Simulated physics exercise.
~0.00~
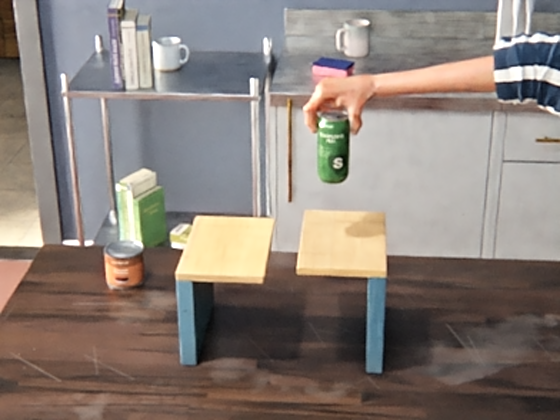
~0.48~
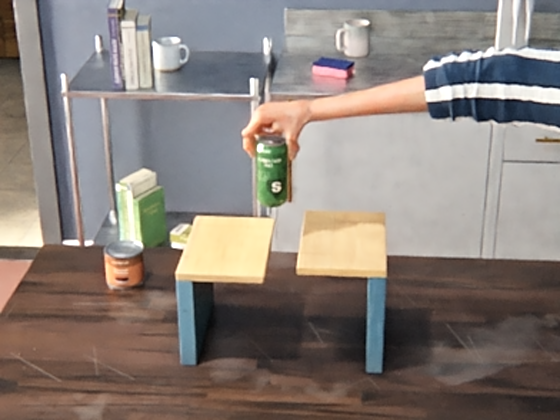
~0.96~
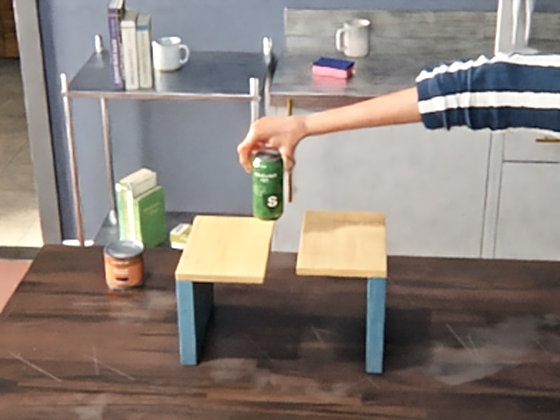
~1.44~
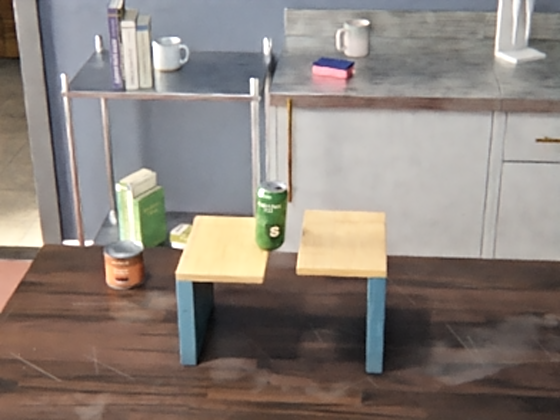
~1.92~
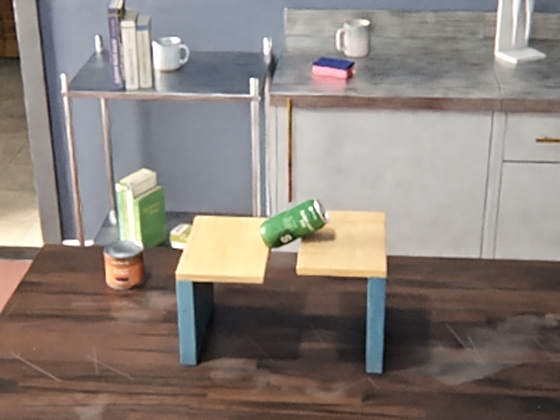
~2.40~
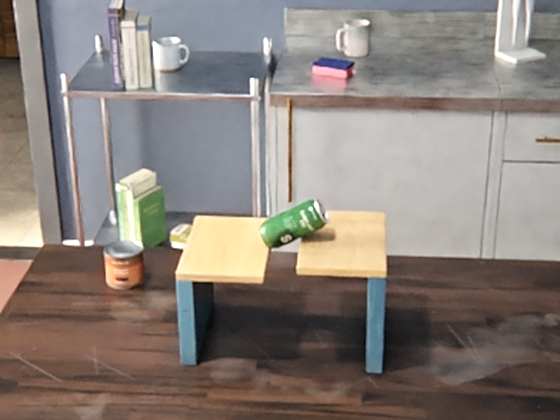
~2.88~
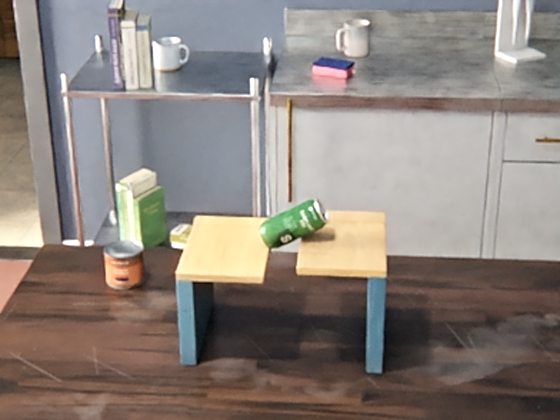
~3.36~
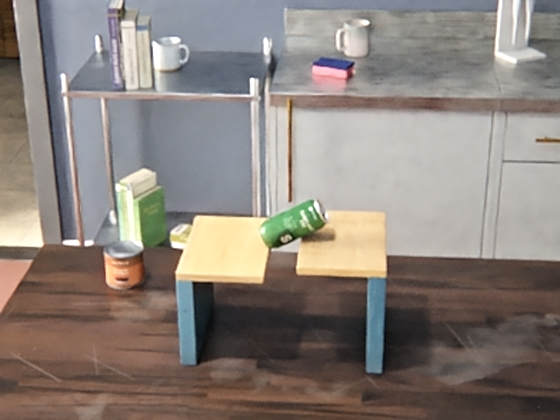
In the video, a hand moves a green can left over the gap between two wooden-topped ledges, lowers it and lets go. The can drops, tips to the right and lodges tilted across the gap, while an orange tin stays still on the table.
